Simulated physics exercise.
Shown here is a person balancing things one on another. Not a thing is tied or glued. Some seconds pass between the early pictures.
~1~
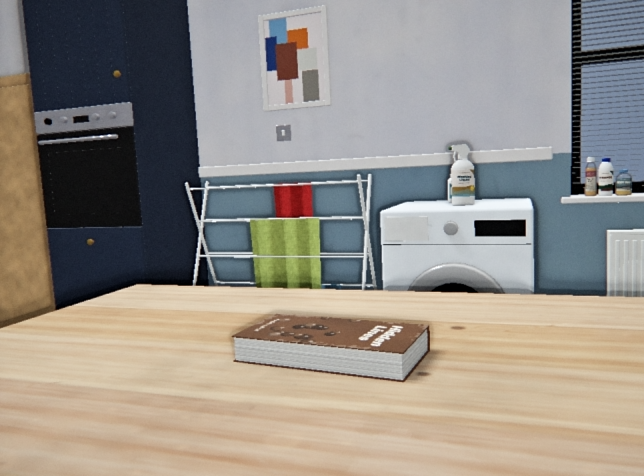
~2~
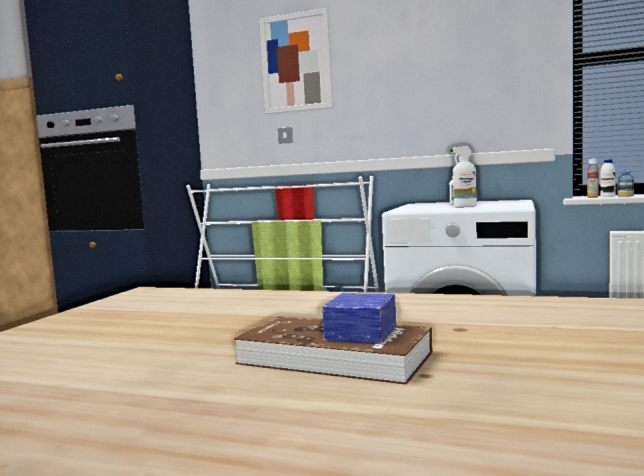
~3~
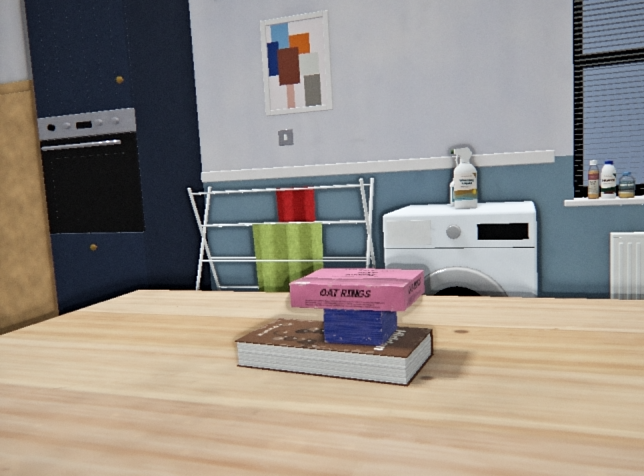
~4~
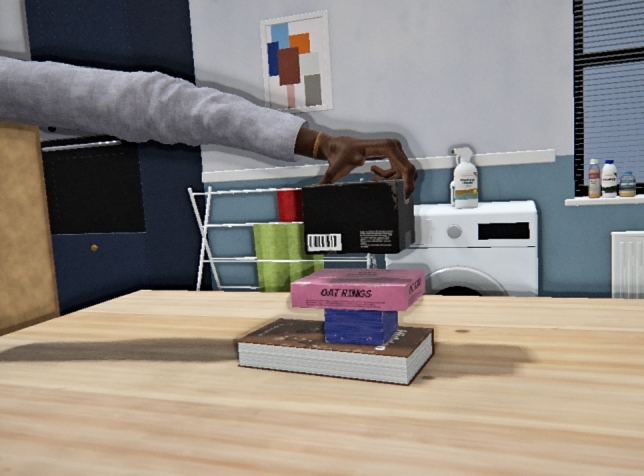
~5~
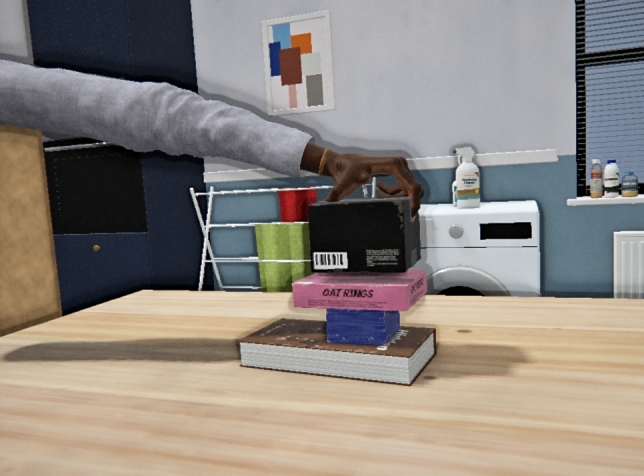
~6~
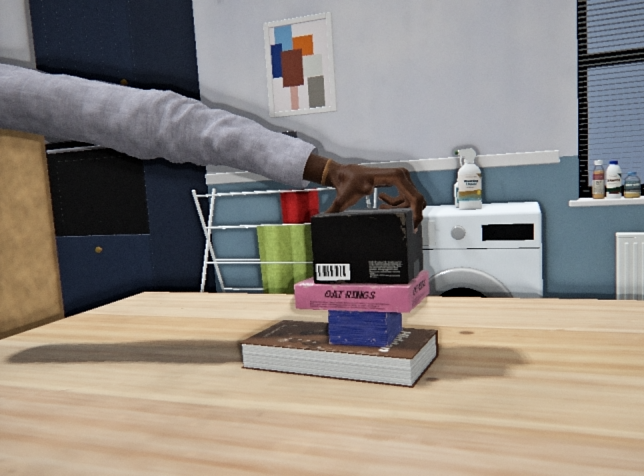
The clip shows a brown book on a wooden table, then a blue block on it and a pink packet on top, before a hand reaching from the left lowers a black box onto the packet.
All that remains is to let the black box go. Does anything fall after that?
Seems the tower stands.
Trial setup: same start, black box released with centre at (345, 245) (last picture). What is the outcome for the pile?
In the end the pile does not fall.
Then, 0.20 s later than the last frame, all is still.
Then, 0.40 s later than the last frame, black box resting near (369, 245).
When it is over, all 4 as before. End places, in pixels of the last picture, black box near (369, 245). The pile stays up.
